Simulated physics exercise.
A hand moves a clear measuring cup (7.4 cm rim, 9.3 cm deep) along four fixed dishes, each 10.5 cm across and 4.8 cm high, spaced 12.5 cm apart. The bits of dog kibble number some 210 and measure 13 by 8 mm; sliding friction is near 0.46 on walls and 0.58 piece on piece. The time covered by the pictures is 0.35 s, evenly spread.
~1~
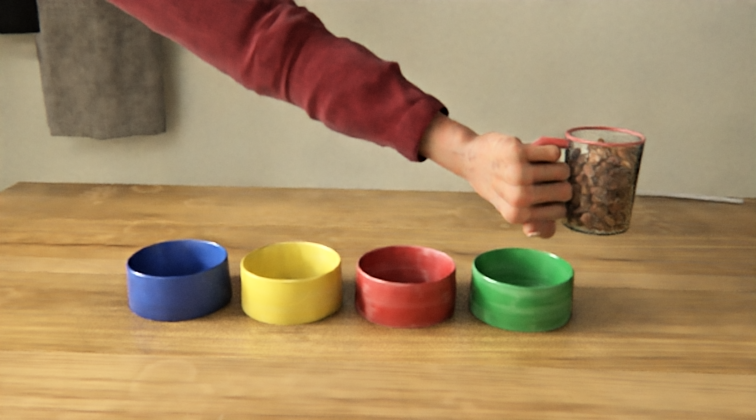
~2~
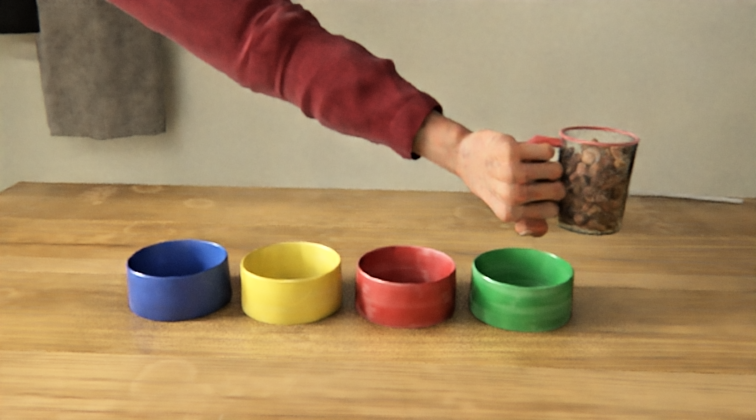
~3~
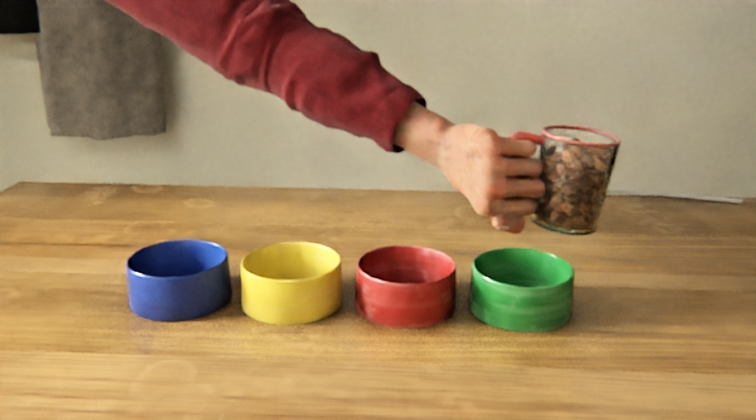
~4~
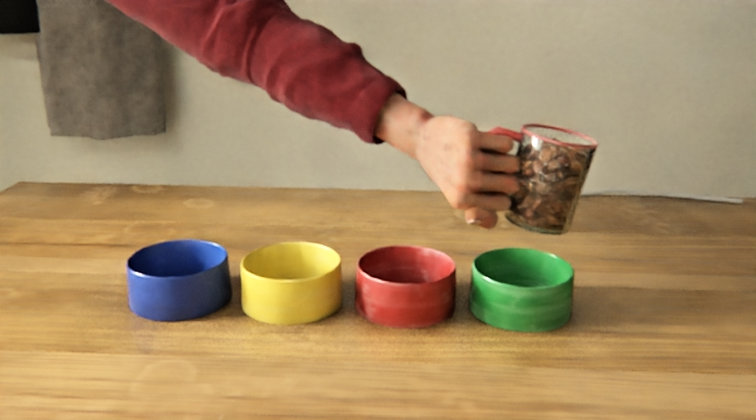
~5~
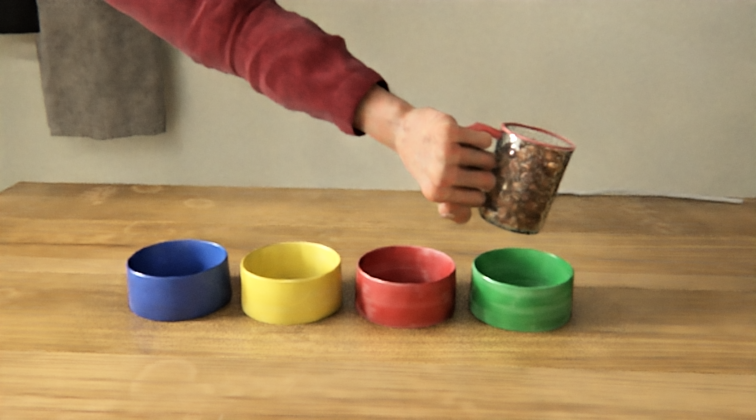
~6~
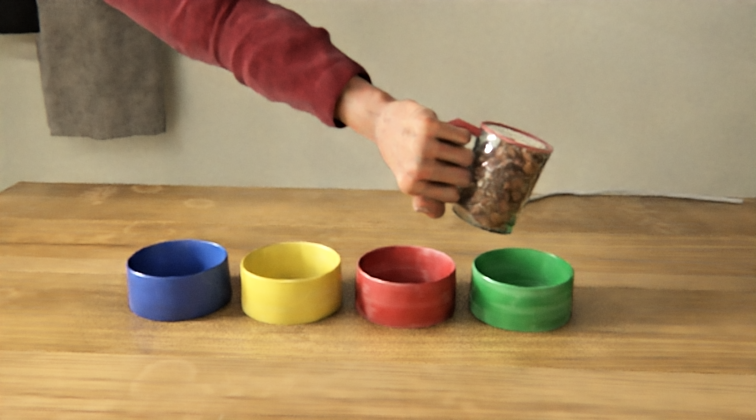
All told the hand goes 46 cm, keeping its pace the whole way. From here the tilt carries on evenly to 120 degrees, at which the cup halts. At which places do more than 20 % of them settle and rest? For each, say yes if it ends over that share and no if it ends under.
Red dish - no, blue dish - yes, green dish - no, yellow dish - no, counter - yes.
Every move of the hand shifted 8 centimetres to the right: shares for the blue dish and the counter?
Shares in that case - blue 0 / counter 0.
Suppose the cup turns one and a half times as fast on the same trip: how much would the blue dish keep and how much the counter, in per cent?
Shares - blue: 60, counter: 30.
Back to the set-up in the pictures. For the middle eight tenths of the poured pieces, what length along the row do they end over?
I'd estimate close to 8 cm.
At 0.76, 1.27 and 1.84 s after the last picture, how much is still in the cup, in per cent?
At the three moments: 100, 95 and 15 percent.
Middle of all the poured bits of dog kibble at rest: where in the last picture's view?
When it all comes to rest, the middle is near (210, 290).
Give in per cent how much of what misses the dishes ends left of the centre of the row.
100 per cent.
Then, 0.76 s after the last picture, tilt 66 degrees; cup holds 100 %.
Then, 1.27 s after the last picture, tilt 98 degrees; cup holds 95 %.
Then, 1.84 s after the last picture, tilt 120 degrees; cup holds 15 %, blue 45 %, yellow 5 %.
In the end, red 0 %, blue 55 %, green 0 %, yellow 5 %, counter 40 %.
